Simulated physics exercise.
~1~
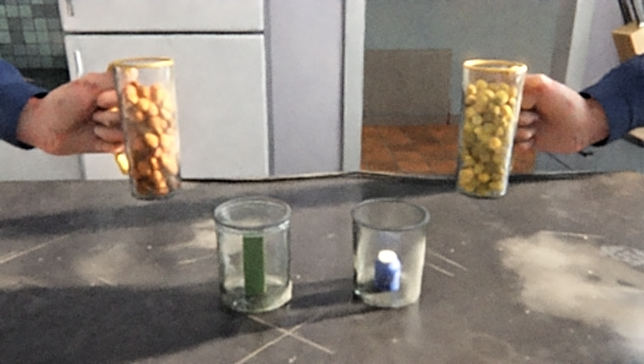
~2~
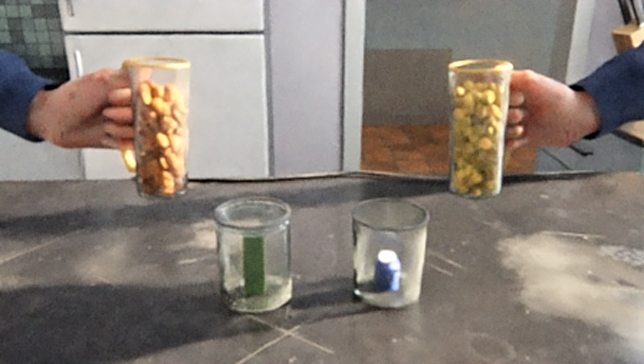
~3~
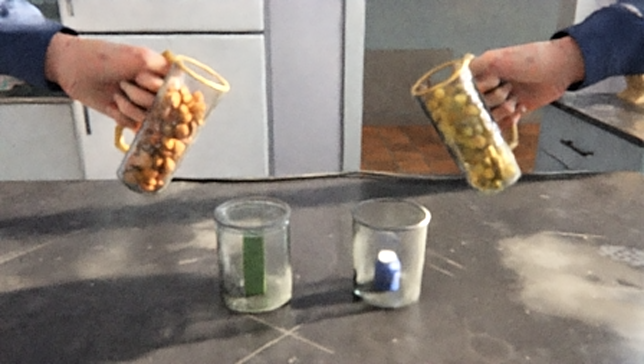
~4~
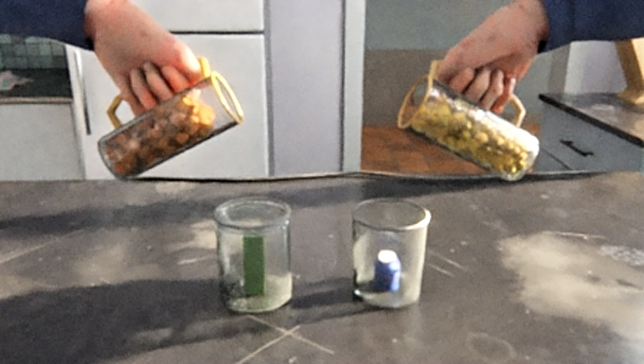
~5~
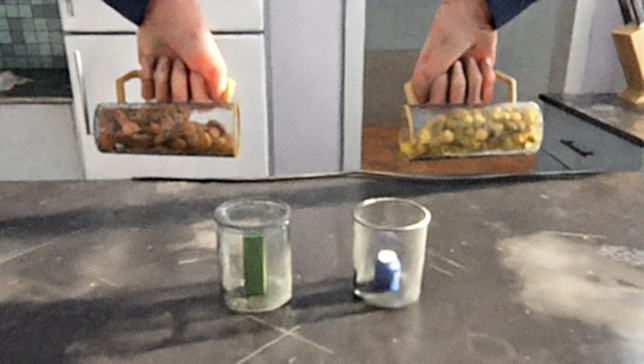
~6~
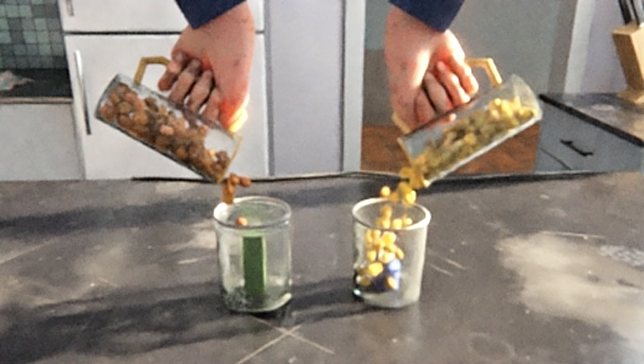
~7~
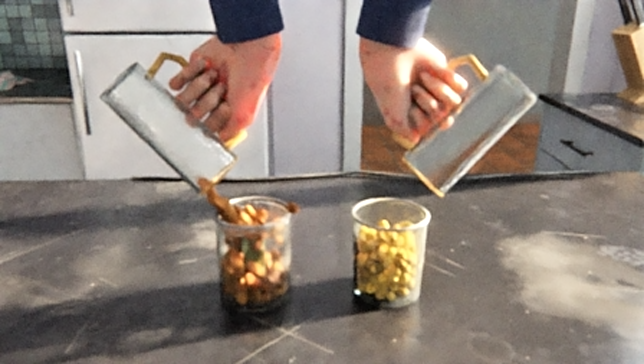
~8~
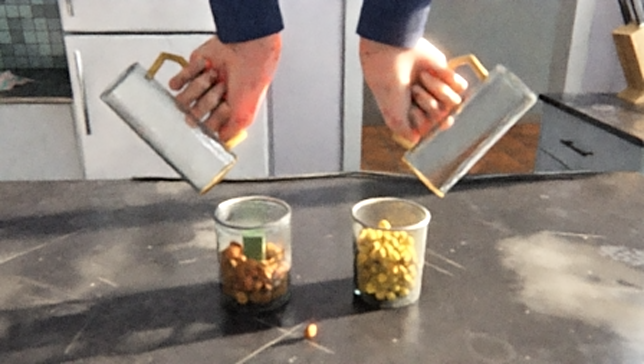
Two hands tipping cups of nuts into two glasses, burying the blue object on the right while the green one still shows.
